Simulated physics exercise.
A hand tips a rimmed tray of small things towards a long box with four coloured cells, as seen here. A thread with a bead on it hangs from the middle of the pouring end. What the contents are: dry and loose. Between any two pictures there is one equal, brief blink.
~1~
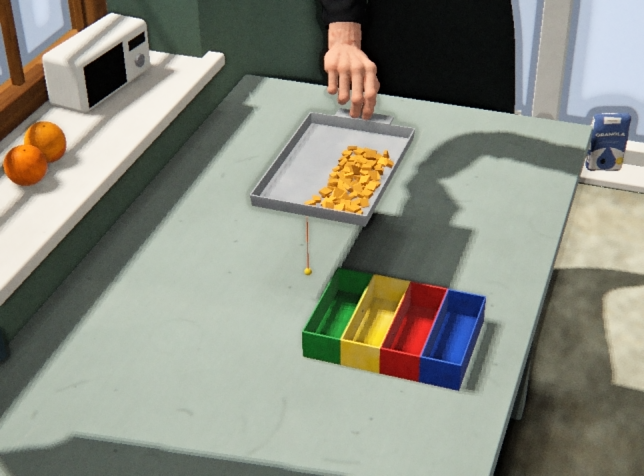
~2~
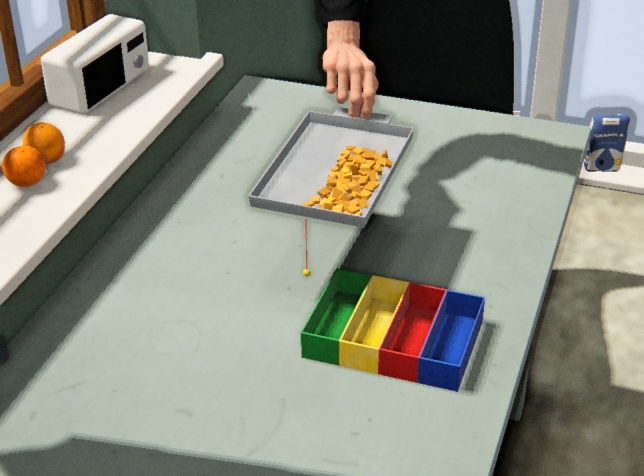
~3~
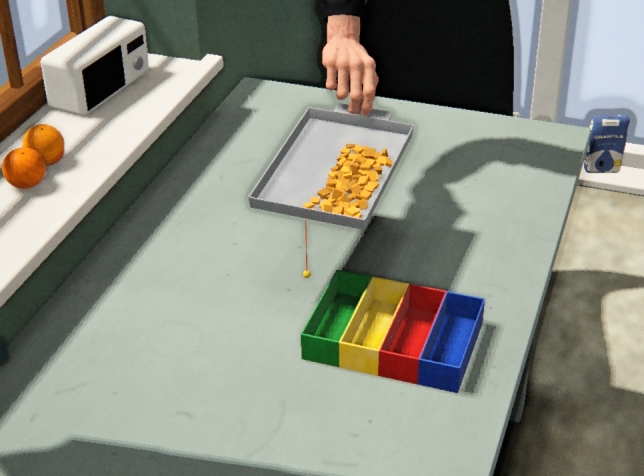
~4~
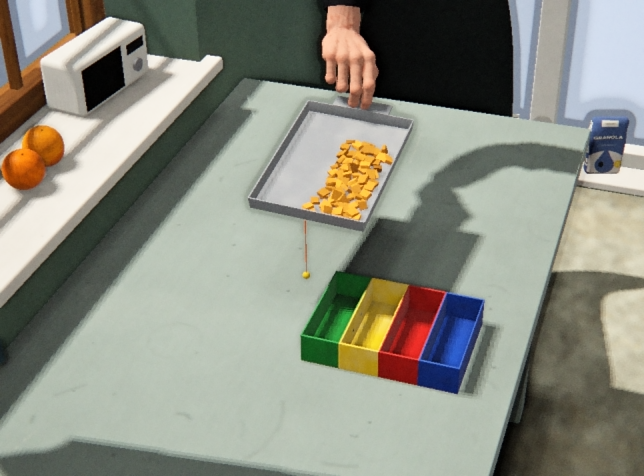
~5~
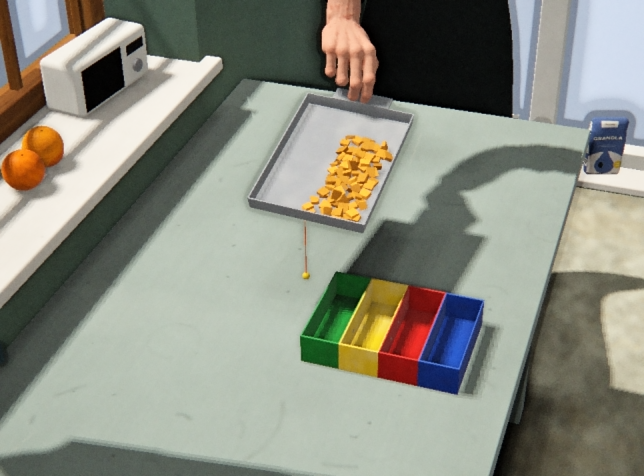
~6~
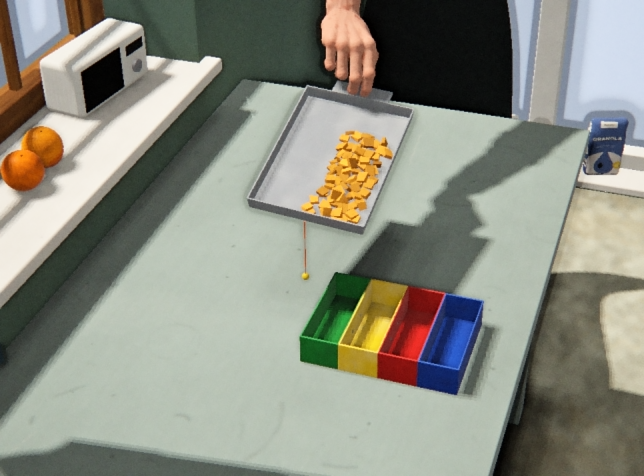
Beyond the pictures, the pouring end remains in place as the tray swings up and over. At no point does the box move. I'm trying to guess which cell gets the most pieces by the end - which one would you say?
I would say the green one.
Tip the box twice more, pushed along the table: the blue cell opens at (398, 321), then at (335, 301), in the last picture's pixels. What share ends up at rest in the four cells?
First 100 %, then 50 %.
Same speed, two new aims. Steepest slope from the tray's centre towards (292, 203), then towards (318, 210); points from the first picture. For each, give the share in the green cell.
10 % then 50 %, roughly.
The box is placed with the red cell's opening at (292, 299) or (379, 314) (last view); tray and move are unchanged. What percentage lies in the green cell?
You'd end up with around 0 per cent and then around 10 per cent.
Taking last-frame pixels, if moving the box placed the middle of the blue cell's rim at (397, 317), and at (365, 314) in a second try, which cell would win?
The first time it is that red cell, and the second time it is the cell in blue.
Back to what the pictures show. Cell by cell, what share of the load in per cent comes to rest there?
Green cell: Around 70 percent; yellow cell: Around 30 percent; red cell: Around 0 percent; blue cell: Around 0 percent.
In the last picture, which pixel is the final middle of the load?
Close to (343, 328) in the last picture.
Shortly afterwards, tray tipped steeply; the whole lot on the tray.
Next, tray tipped right over; near half on the tray; near a quarter in the green cell; near a quarter in the yellow cell; a little falling or outside the box.
Some moments later, tray tipped past a quarter turn; near two thirds in the green cell; near a quarter in the yellow cell; a little falling or outside the box.
In the end, tray tipped past a quarter turn; near two thirds in the green cell; near a quarter in the yellow cell; none at all in the blue cell; none at all in the red cell; a little outside the box.
